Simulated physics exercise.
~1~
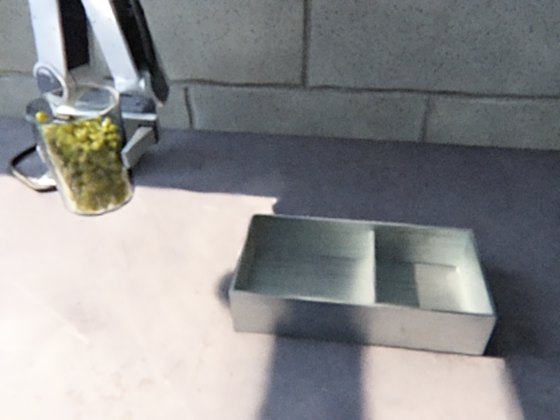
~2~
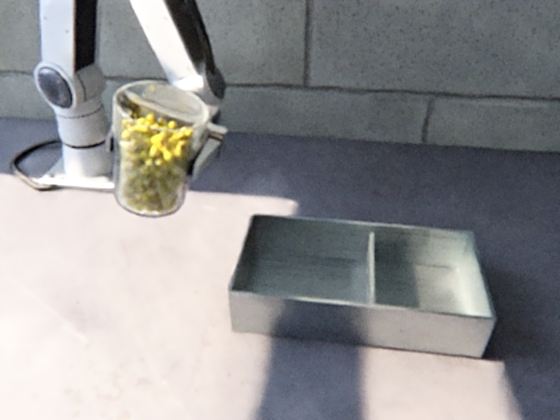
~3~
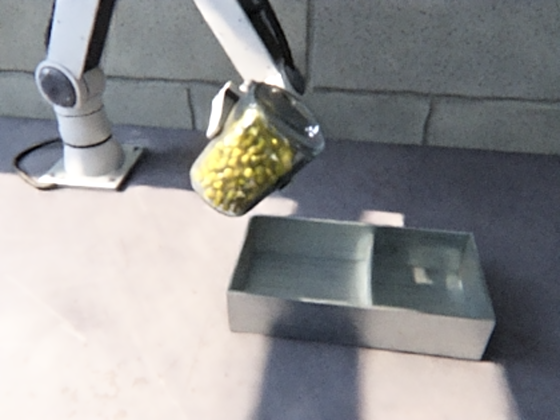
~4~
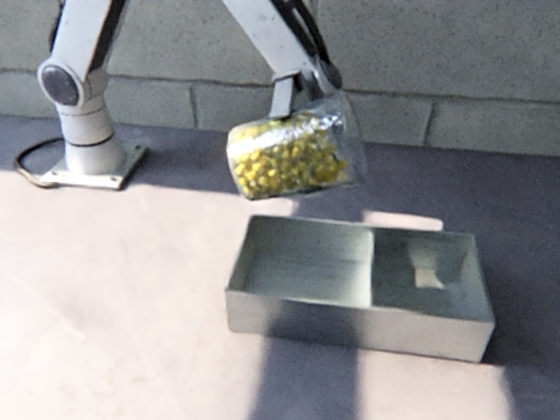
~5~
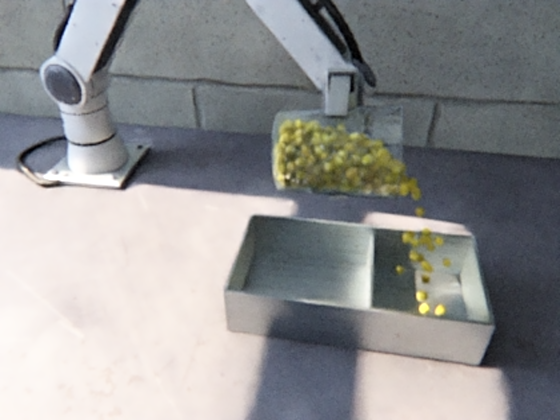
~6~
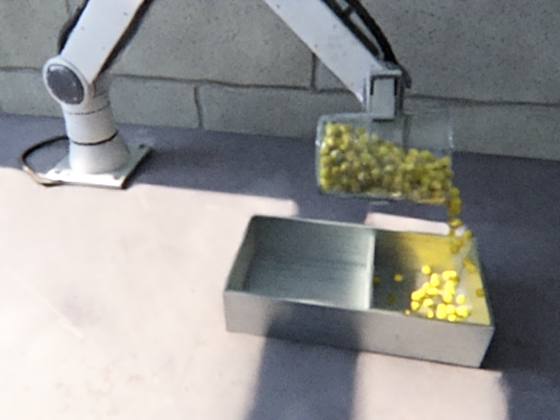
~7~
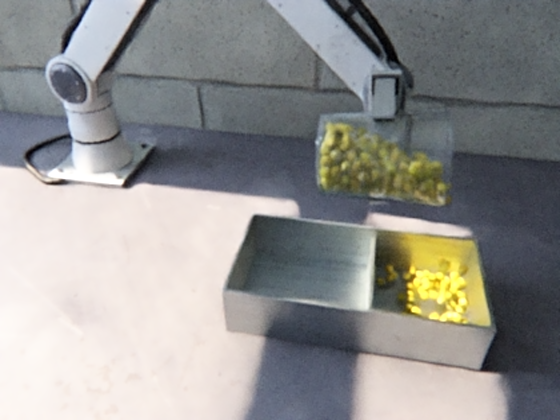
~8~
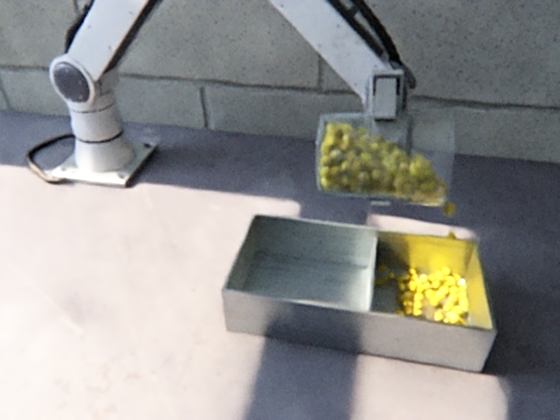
On a grey tabletop in front of a block wall, seen from slightly above, a white robot arm at the left holds a clear tumbler full of yellow-green beads. To the right sits an open metal box, split by a cross wall into two parts. The arm carries the tumbler rightward, tipping it until it lies on its side above the box. Beads spill from its mouth into the right-hand part as it moves farther right. Then the tumbler stops and the stream thins to a trickle, leaving a small yellow pile there, the left part empty and most beads still in the tumbler.
